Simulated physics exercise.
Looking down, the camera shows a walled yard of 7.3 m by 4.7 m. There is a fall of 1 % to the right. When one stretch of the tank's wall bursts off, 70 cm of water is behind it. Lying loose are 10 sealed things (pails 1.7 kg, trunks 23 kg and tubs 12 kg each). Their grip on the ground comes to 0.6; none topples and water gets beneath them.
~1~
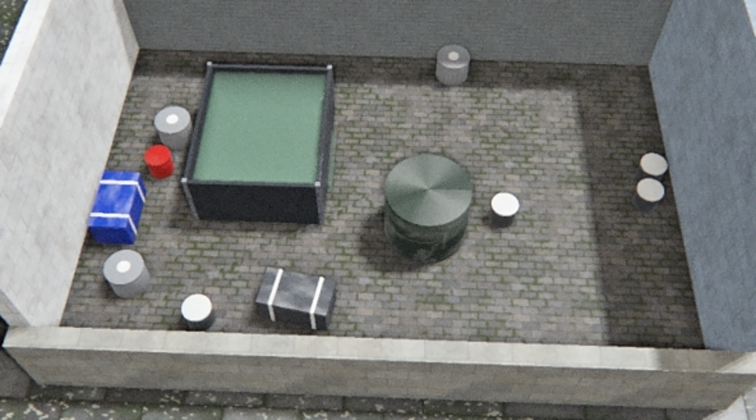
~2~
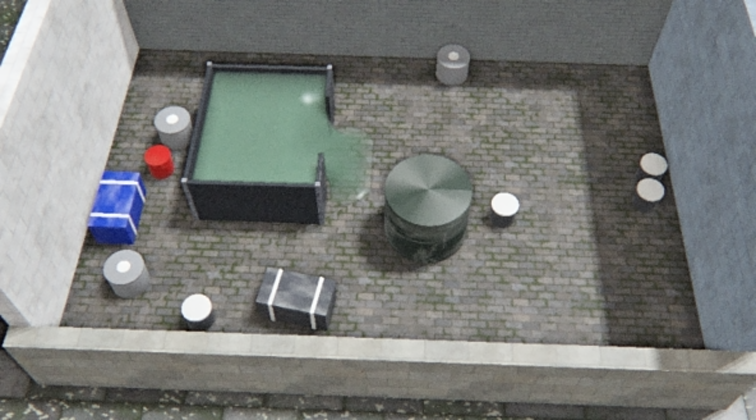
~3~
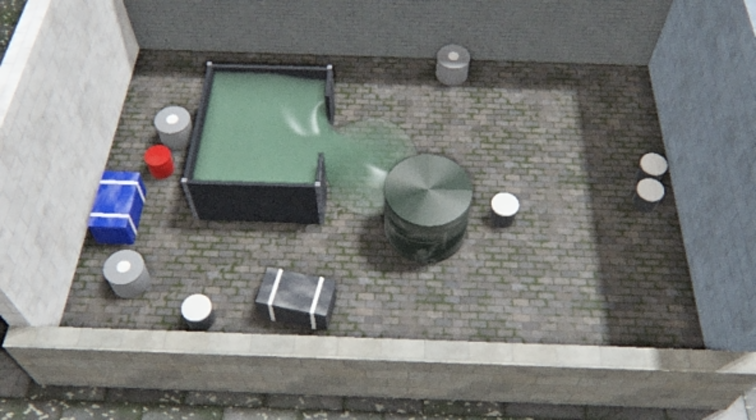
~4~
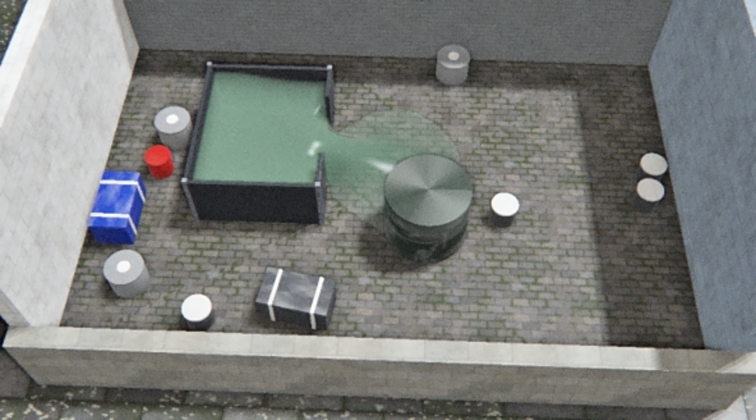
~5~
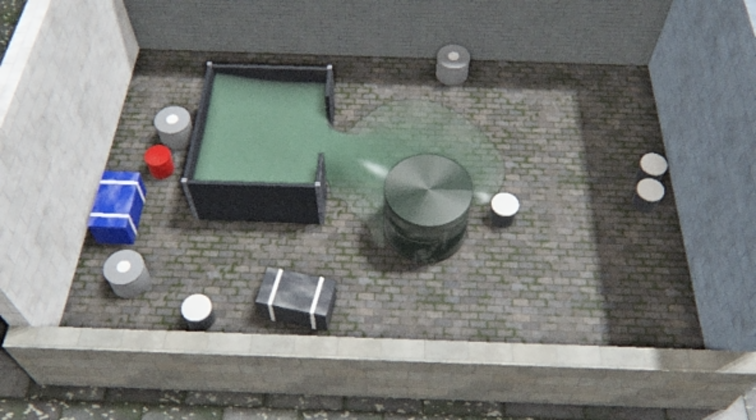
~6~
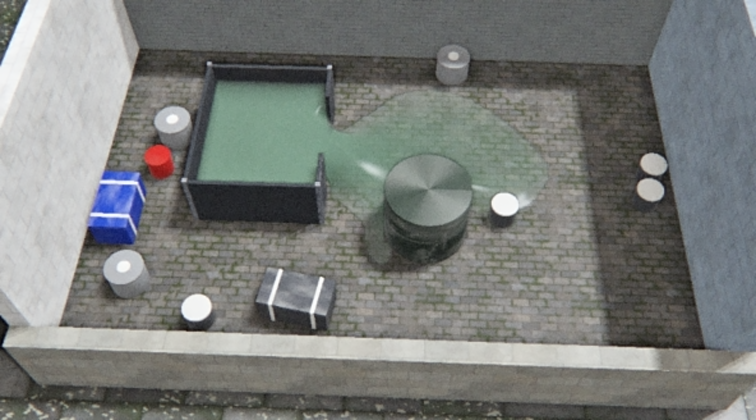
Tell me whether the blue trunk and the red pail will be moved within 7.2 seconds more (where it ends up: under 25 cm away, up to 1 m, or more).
Prediction: The blue trunk does not really move, the red pail does not really move.
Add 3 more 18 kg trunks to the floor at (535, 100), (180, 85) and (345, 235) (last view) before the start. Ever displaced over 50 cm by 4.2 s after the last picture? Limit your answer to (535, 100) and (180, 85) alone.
So that's across the line and then behind the line.
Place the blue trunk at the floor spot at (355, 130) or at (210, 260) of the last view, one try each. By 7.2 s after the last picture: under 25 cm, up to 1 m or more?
Swept far; nearly still.
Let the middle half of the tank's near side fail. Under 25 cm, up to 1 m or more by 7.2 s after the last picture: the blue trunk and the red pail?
If so, the blue trunk is washed away, the red pail is washed away.
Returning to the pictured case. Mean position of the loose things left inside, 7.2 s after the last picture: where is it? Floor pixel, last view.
Around (294, 230).
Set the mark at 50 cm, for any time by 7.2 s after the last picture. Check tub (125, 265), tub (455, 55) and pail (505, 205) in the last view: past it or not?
First one stayed inside, second one went too far, third one went too far.
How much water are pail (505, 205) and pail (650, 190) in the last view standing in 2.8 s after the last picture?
I'd estimate 1 cm for the first and 10 cm for the second.
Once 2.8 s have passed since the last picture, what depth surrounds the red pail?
0 cm, roughly.
Then, 0.9 s after the last picture the blue trunk is near (114, 199), 0.0 m from its start, aground; the red pail is near (157, 155), 0.0 m from its start, aground; 2 afloat.
Then, 2.8 s after the last picture the blue trunk is near (114, 199), 0.0 m from its start, aground; the red pail is near (157, 155), 0.0 m from its start, aground; 3 afloat.
Then, 4.8 s after the last picture the blue trunk is near (114, 199), 0.0 m from its start, aground; the red pail is near (157, 155), 0.0 m from its start, aground; 4 afloat.
Then, 7.2 s after the last picture the blue trunk is near (114, 199), 0.0 m from its start, aground; the red pail is near (157, 155), 0.0 m from its start, aground; 5 afloat.
